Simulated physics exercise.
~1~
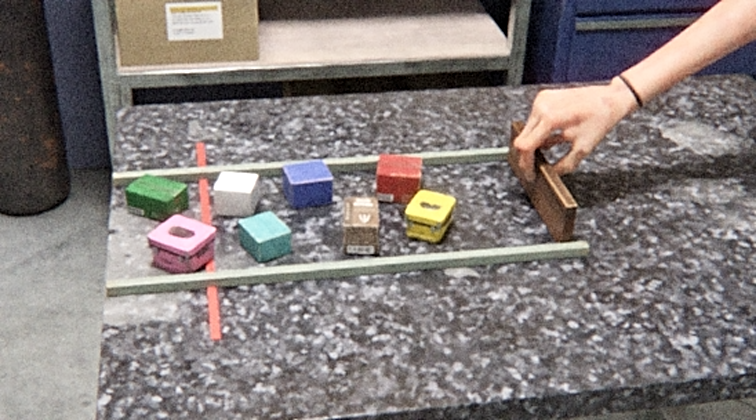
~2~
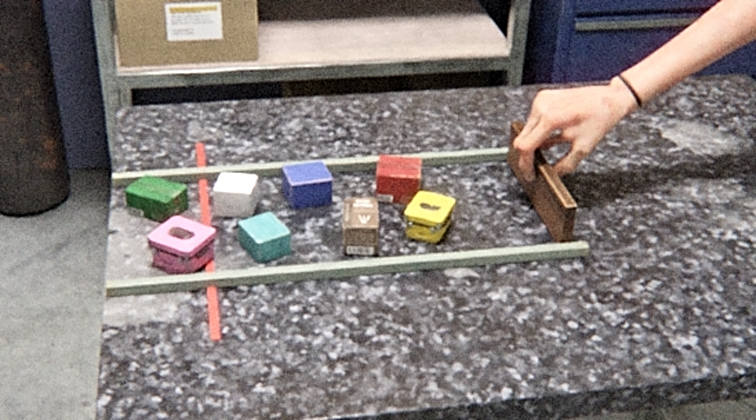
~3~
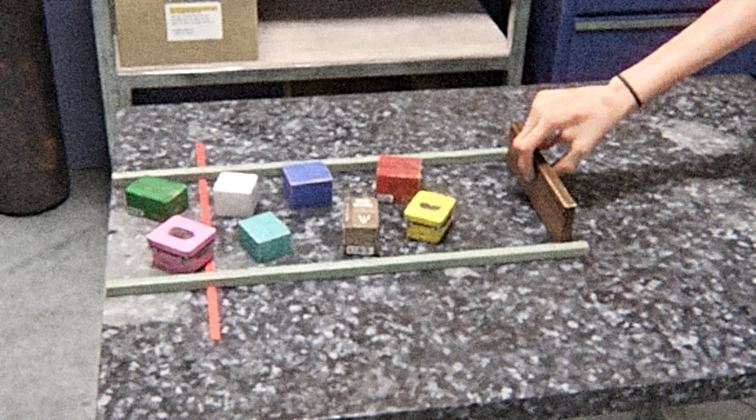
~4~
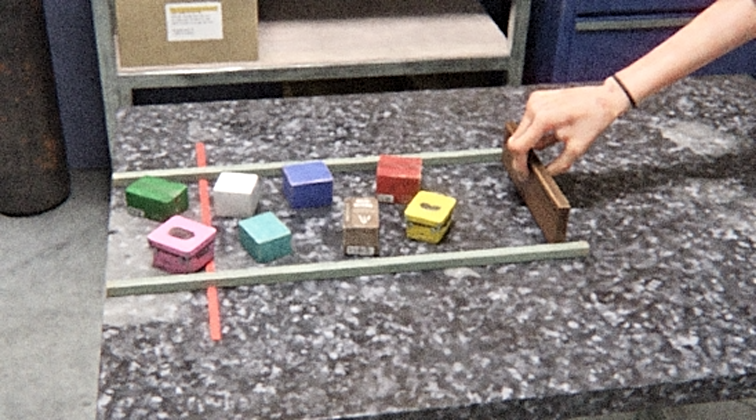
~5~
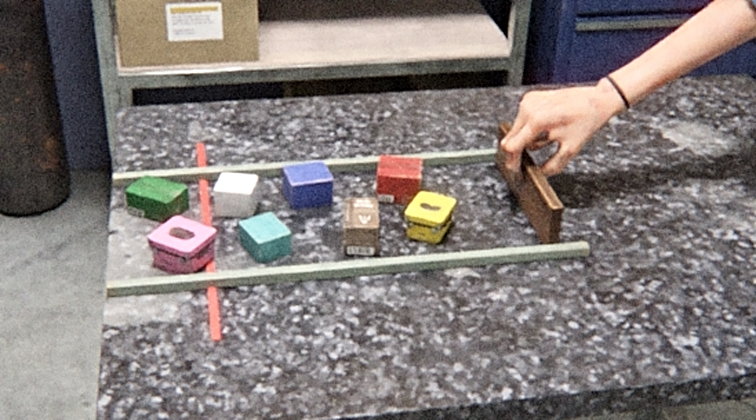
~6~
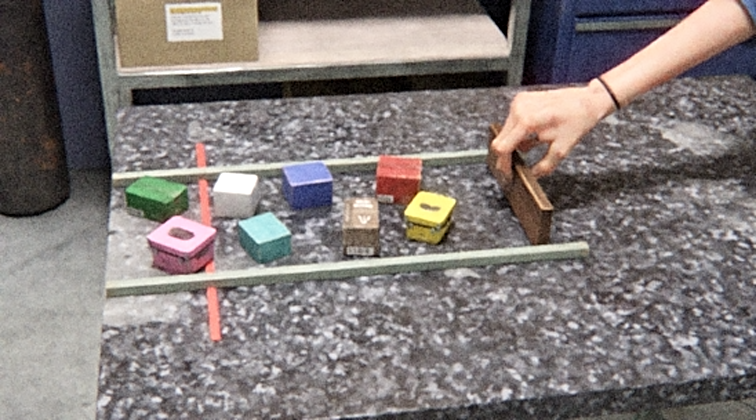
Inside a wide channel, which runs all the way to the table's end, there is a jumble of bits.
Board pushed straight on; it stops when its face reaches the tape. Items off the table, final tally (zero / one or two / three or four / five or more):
Final tally: Three or four.
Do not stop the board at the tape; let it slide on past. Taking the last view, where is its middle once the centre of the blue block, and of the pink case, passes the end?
Approx. (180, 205) for the first, approx. (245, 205) for the second.
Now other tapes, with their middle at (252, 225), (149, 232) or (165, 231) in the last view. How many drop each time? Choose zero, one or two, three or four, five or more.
The falls would be either one or two; five or more; five or over.
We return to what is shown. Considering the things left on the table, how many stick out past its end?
Overhanging: 1.
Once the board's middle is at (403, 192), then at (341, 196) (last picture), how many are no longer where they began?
The first number is 3, the next one 6.
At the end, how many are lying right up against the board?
Well, it touches 2.
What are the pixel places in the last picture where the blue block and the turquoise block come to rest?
Blue block: About (137, 194); turquoise block: About (113, 240).
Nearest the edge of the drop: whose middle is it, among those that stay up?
It would be the turquoise block, I'd say.
Early on, none off yet; green box at rest near (157, 200); pink case at rest near (183, 248); white block at rest near (236, 196).
A while later, none off yet; green box travelled a little near (142, 201); pink case travelled a little near (165, 249); white block travelled about its own width near (193, 200).
Finally, the number that fall off is three or four; lost, white block, pink case and green box.
